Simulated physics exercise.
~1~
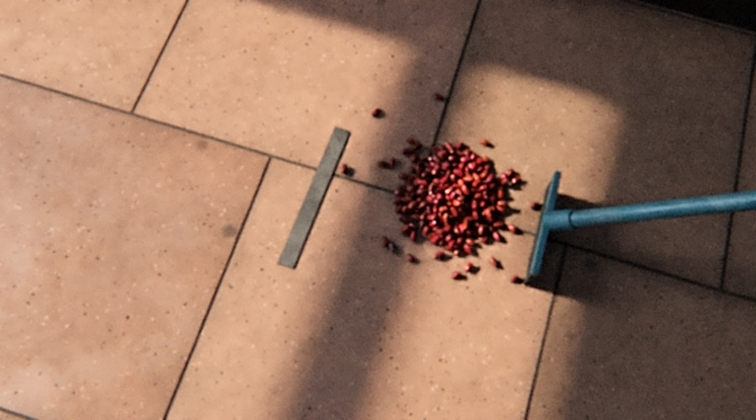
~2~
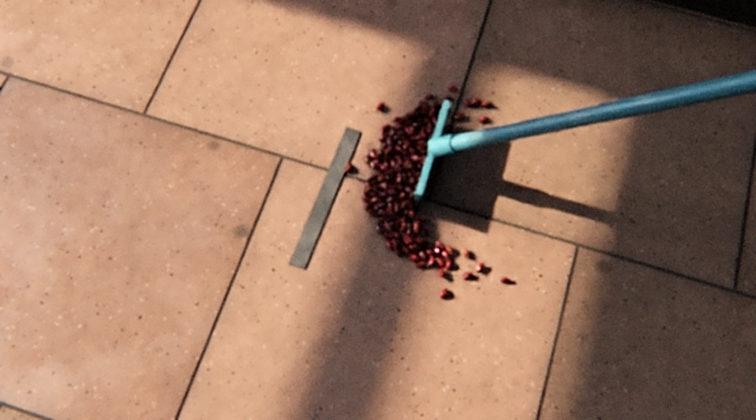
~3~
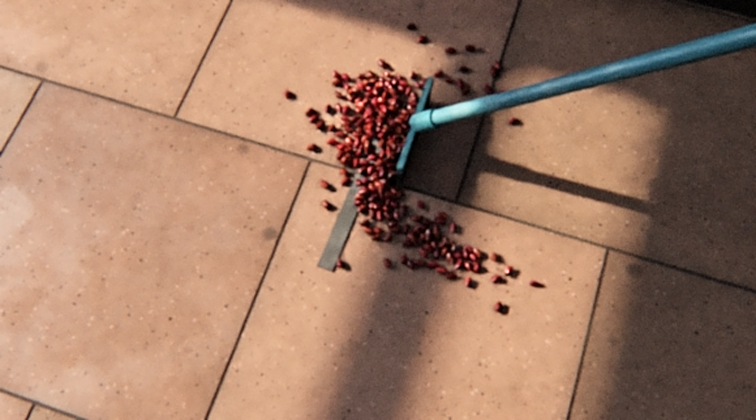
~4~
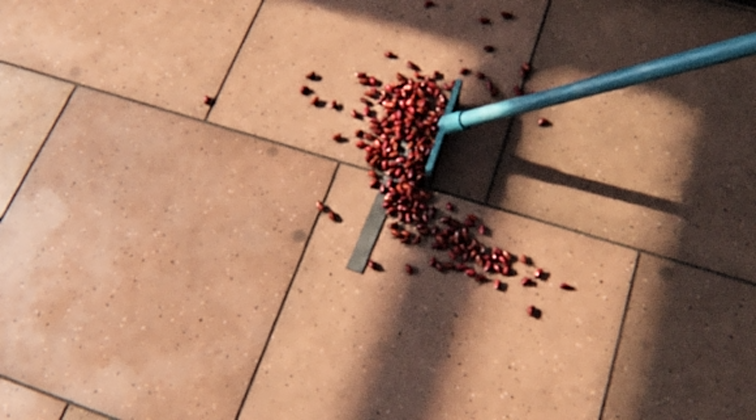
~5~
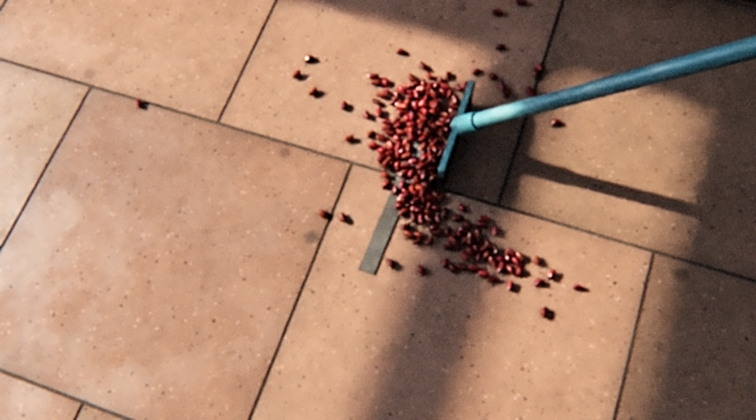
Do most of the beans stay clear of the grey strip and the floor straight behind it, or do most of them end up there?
Most of the beans stay clear of it. Only a modest share, more than a stray few, ends up on the strip or straight behind it.
